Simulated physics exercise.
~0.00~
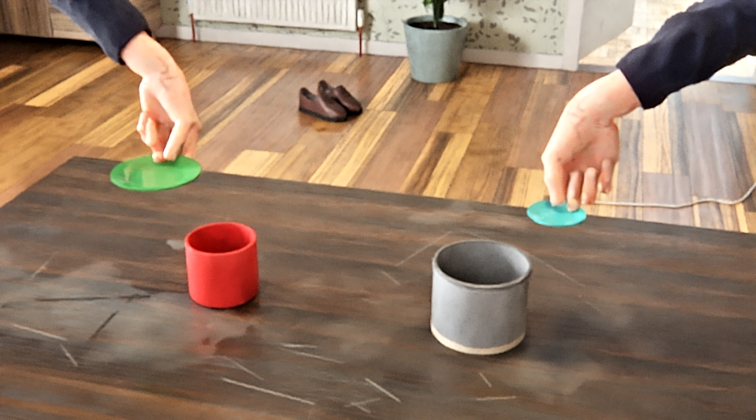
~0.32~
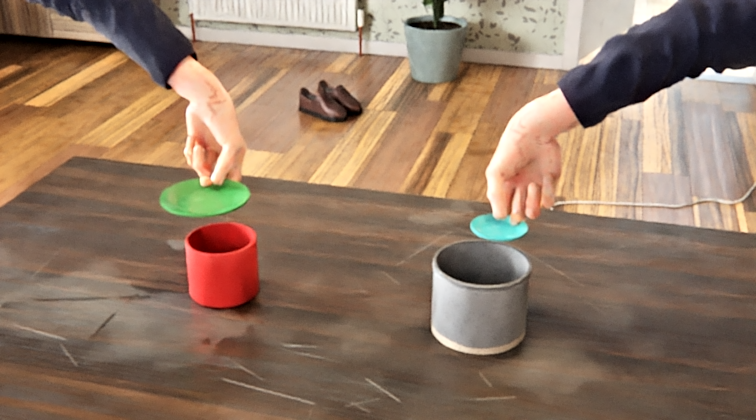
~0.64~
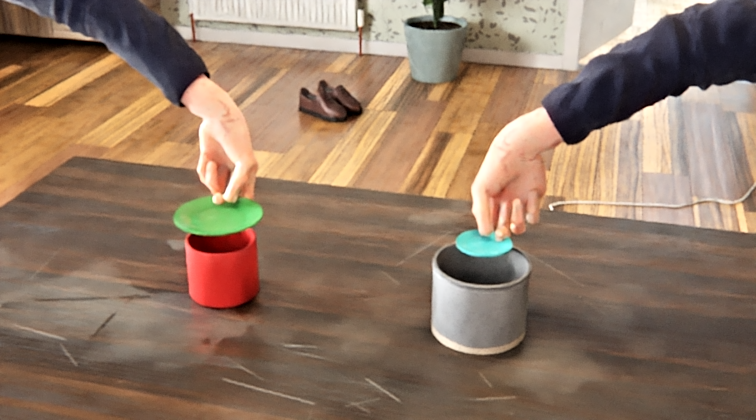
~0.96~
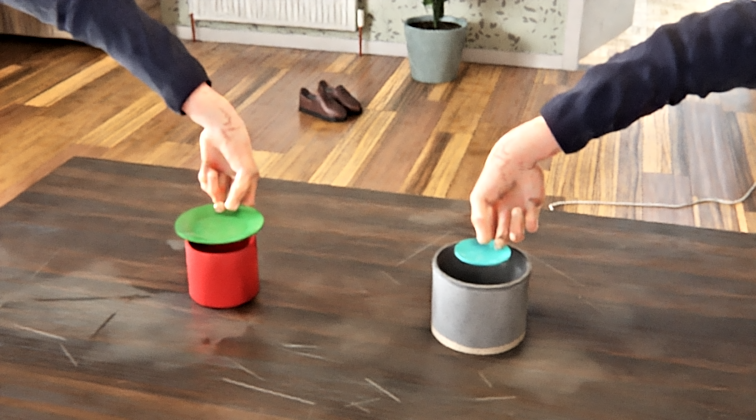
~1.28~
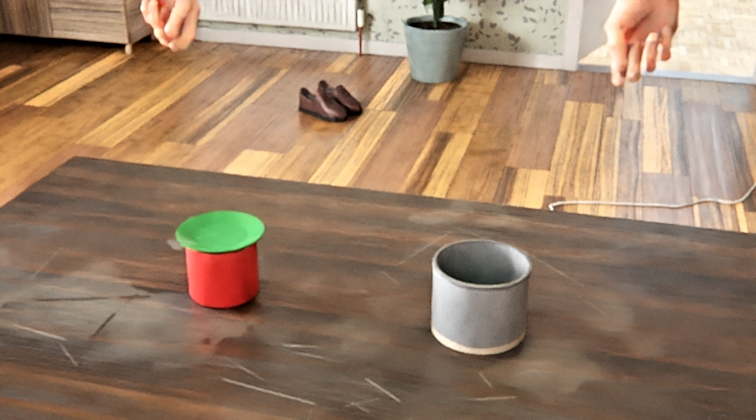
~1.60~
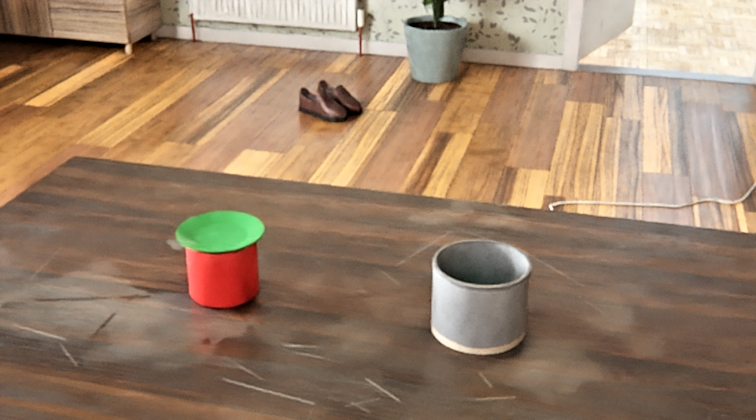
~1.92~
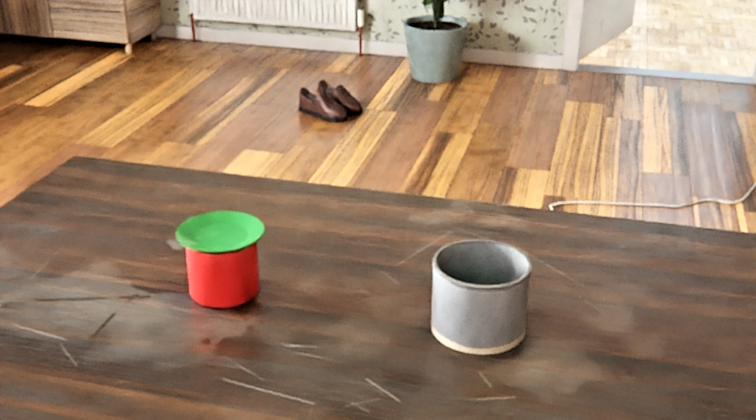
In a room with a wooden floor, a red container and a wider gray one stand open on a dark wooden table. Two hands in dark sleeves reach in from either side, holding a green disc at left and a smaller turquoise disc at right. The green disc moves right and down over the red container, while the turquoise one moves left and down to the mouth of the gray container. The hands let go and draw back out of view. The green disc rests across the red rim, but the turquoise disc drops inside the gray container, out of sight.
